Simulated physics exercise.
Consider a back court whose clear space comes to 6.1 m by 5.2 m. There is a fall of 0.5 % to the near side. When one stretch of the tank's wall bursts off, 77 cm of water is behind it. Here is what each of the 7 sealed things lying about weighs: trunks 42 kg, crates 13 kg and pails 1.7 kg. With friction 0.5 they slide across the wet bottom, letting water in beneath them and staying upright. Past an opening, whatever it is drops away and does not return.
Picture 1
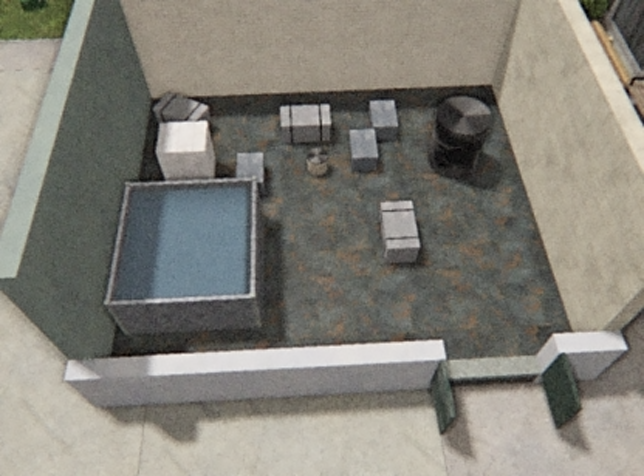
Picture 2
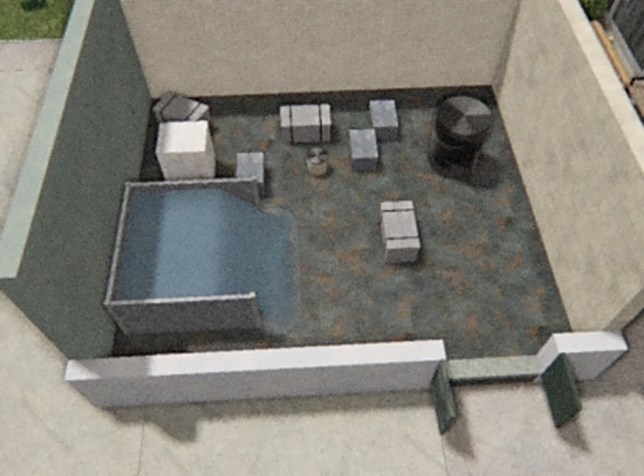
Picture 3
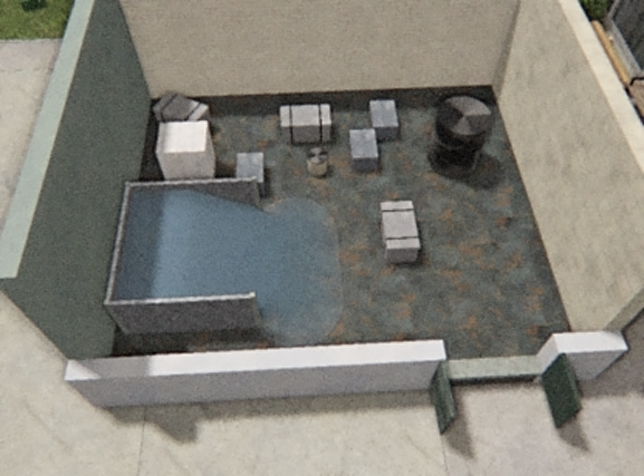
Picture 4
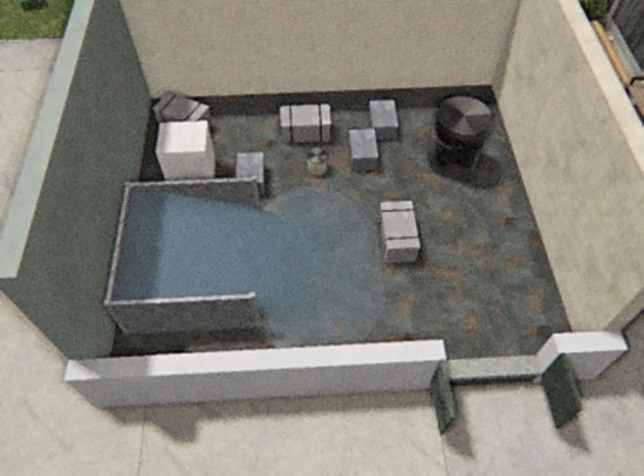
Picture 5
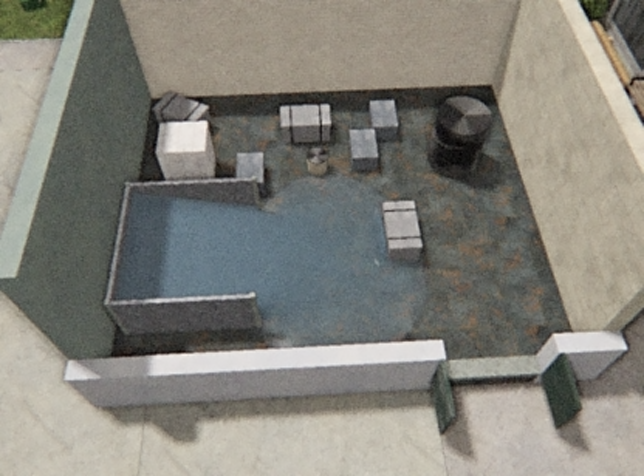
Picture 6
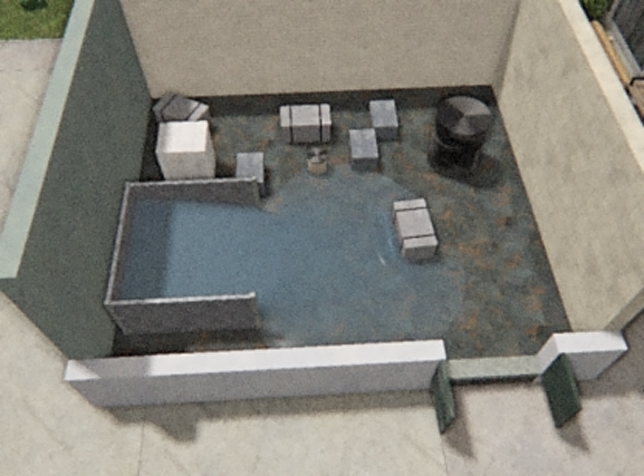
In a walled yard, one side of a square water tank gave way and water spread rightward across the ground, reaching a strapped grey box and pushing it a little to the right.
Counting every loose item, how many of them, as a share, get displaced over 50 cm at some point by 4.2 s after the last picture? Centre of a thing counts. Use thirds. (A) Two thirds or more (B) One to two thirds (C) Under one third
B.
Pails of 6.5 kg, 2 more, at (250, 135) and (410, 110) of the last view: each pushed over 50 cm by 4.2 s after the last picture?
Listed in order, the answers are inside half a metre followed by beyond half a metre.
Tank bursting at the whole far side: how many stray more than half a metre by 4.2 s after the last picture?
6.
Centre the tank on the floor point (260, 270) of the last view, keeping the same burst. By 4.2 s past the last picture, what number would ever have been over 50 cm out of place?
Result: 4 of them.
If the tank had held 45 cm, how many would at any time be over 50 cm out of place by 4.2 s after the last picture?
In that case the number is 2.
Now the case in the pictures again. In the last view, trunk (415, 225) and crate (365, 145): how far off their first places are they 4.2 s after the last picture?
In turn: 200 cm, 140 cm.
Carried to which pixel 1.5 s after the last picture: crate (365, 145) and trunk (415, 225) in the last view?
Estimated pixels: (398, 129) and (530, 192).
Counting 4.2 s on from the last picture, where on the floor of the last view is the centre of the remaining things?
The centre is close to (338, 139).
Then, 0.4 s after the last picture 1 of 7 are over 50 cm from their spots; 0 afloat.
Then, 1.5 s after the last picture 2 of 7 are over 50 cm from their spots; 3 afloat.
Then, 2.8 s after the last picture 4 of 7 are over 50 cm from their spots; 3 afloat.
Then, 4.2 s after the last picture 4 of 7 are over 50 cm from their spots, and 4 have been at some point; 3 afloat.
